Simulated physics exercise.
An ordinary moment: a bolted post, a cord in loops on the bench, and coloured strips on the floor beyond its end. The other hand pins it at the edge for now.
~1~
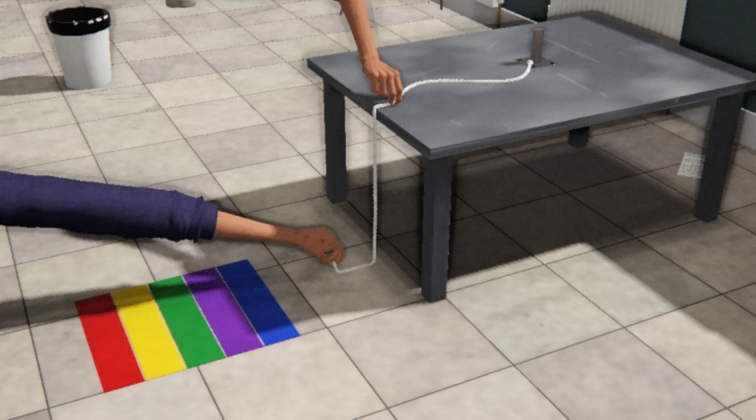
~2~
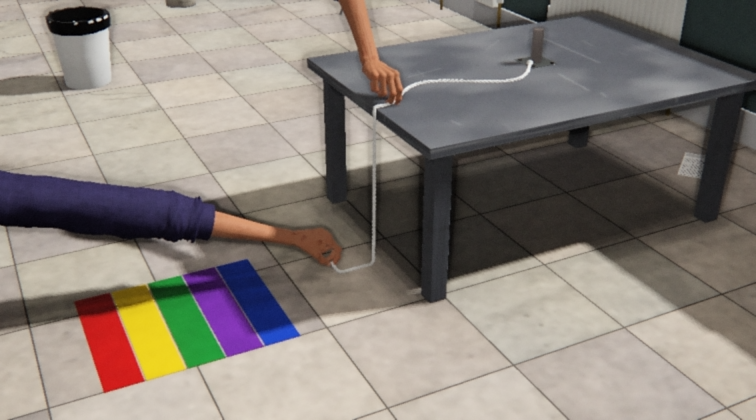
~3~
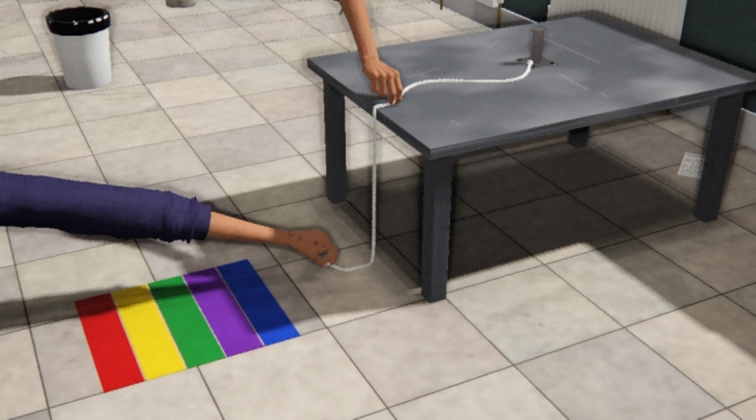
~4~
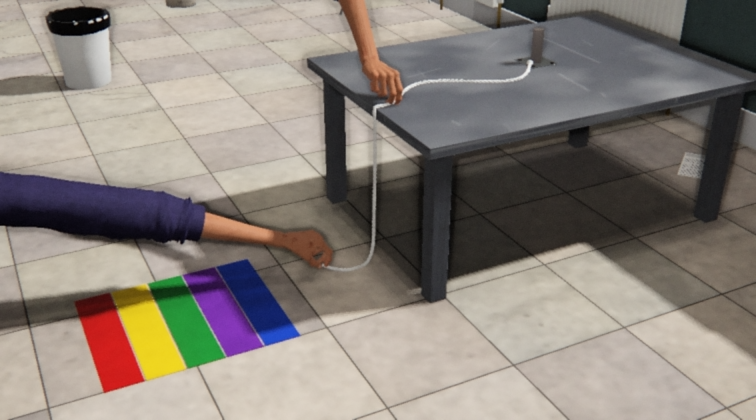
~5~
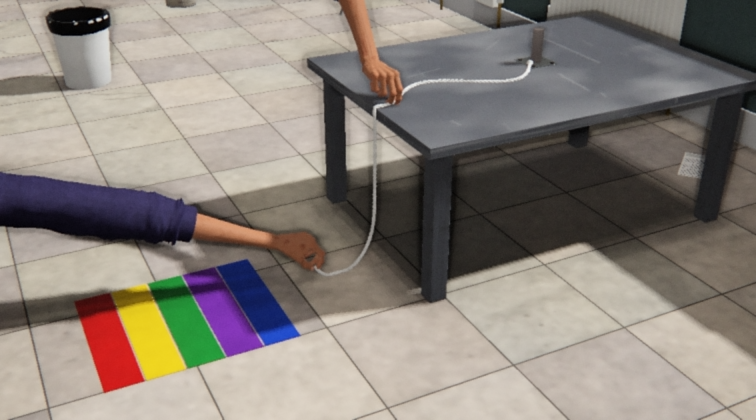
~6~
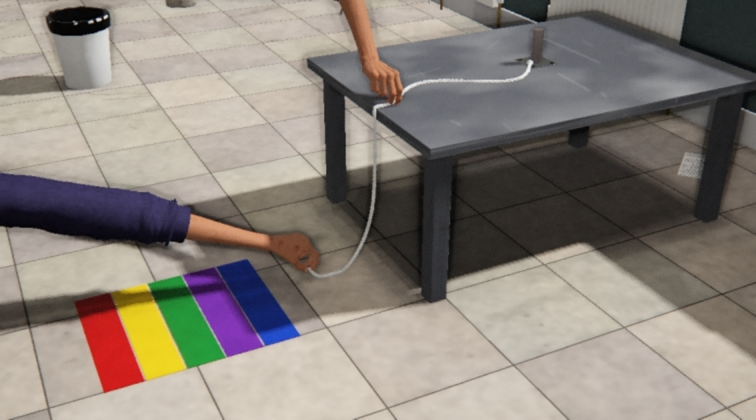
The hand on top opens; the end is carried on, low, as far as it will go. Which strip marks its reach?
The end stops over the green strip.
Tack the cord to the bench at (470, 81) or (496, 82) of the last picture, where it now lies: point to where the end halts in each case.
About (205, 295) and (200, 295).
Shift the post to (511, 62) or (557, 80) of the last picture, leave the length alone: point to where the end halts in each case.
The places are (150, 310) and (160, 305).
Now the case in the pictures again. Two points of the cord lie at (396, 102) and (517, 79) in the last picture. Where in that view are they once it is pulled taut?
About (363, 115), and the other about (489, 73).
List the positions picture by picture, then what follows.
End (334, 262); blue (273, 325); purple (236, 336); green (198, 346); yellow (159, 357); red (118, 369), in the first picture.
End (332, 263); cord through (527, 73) (474, 81) (409, 88) (375, 118) (374, 184) (374, 249), in the second picture.
End (328, 264), in the third picture.
End (323, 265); cord through (527, 73) (474, 81) (409, 88) (375, 118) (375, 184) (372, 249), in the fourth picture.
End (315, 267), in the fifth picture.
End (309, 268); cord through (527, 73) (474, 81) (409, 88) (375, 118) (374, 184) (358, 250), in the sixth picture.
A little later, end near (241, 286); over blue.
Next, end near (203, 296); over purple.
When it is tight, end near (181, 301); over green. It gets as far as the green strip.
